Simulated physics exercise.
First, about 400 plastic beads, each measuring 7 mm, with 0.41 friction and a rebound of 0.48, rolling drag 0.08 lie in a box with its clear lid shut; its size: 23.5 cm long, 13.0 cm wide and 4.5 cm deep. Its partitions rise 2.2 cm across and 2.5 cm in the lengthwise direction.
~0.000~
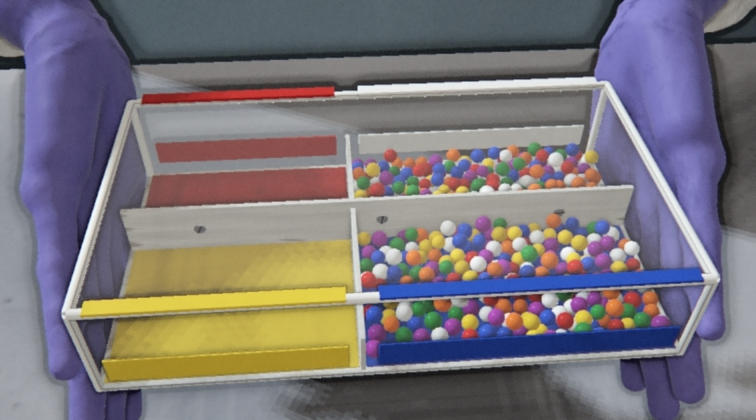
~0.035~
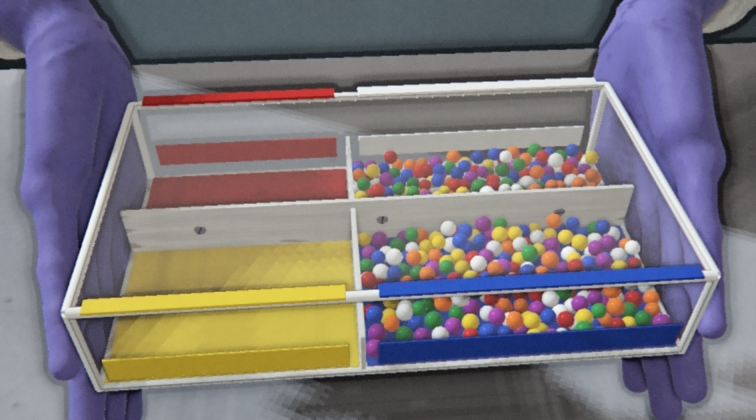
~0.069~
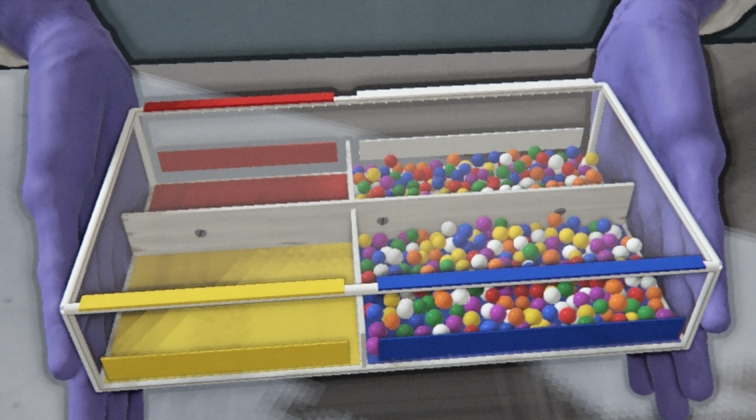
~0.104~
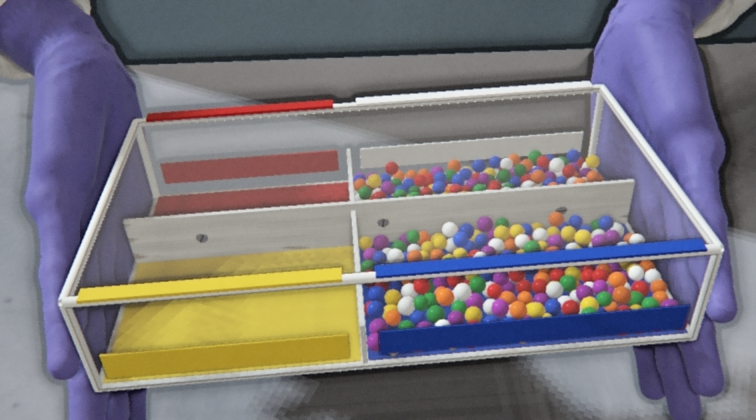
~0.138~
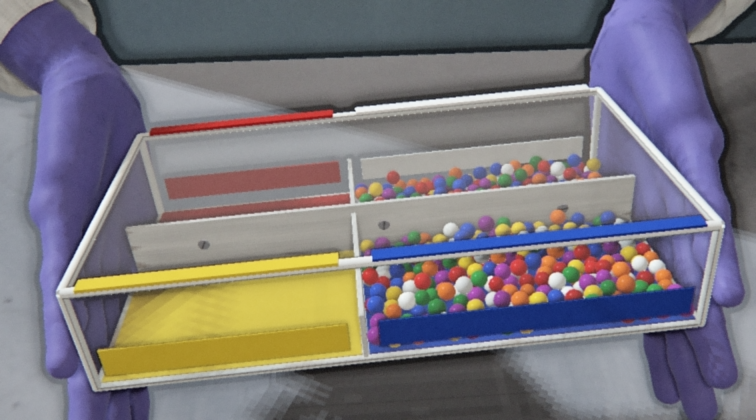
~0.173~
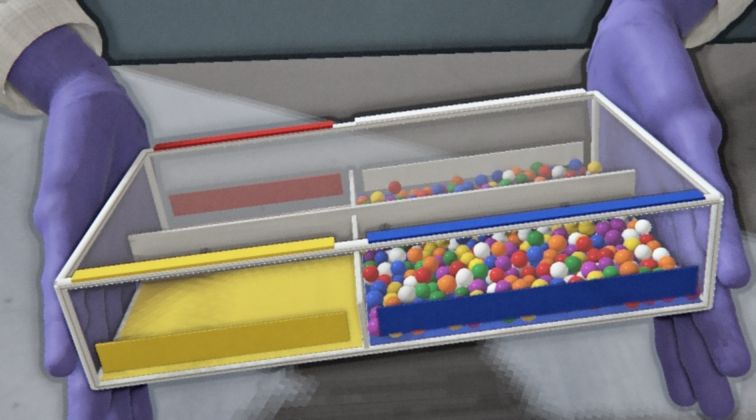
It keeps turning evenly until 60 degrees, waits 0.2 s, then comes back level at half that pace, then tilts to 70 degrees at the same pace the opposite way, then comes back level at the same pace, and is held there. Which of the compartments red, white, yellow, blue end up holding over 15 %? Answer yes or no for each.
Red - no; white - yes; yellow - no; blue - yes.
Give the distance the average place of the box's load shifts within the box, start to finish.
Net movement: Around 1.0 cm.
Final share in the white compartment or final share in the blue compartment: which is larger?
Larger share at rest: In the blue compartment.
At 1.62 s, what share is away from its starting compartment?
Roughly 0 per cent.
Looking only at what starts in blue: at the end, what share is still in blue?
Estimate: Some 100 per cent.
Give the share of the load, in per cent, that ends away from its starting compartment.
Near 5 in a hundred.
After 0.96 s, tilt 43 degrees; white 45 %, blue 55 %; middle of all pieces near (487, 224).
Then, at 1.62 s, tilt 3 degrees; white 45 %, blue 55 %; middle of all pieces near (475, 218).
Then, at 2.22 s, tilt 60 degrees; white 45 %, blue 55 %; middle of all pieces near (476, 231).
Then, at 2.80 s, tilt 0 degrees; white 45 %, blue 55 %; middle of all pieces near (505, 248).
At rest (3.3 s), red 0 %, white 45 %, yellow 0 %, blue 55 %.
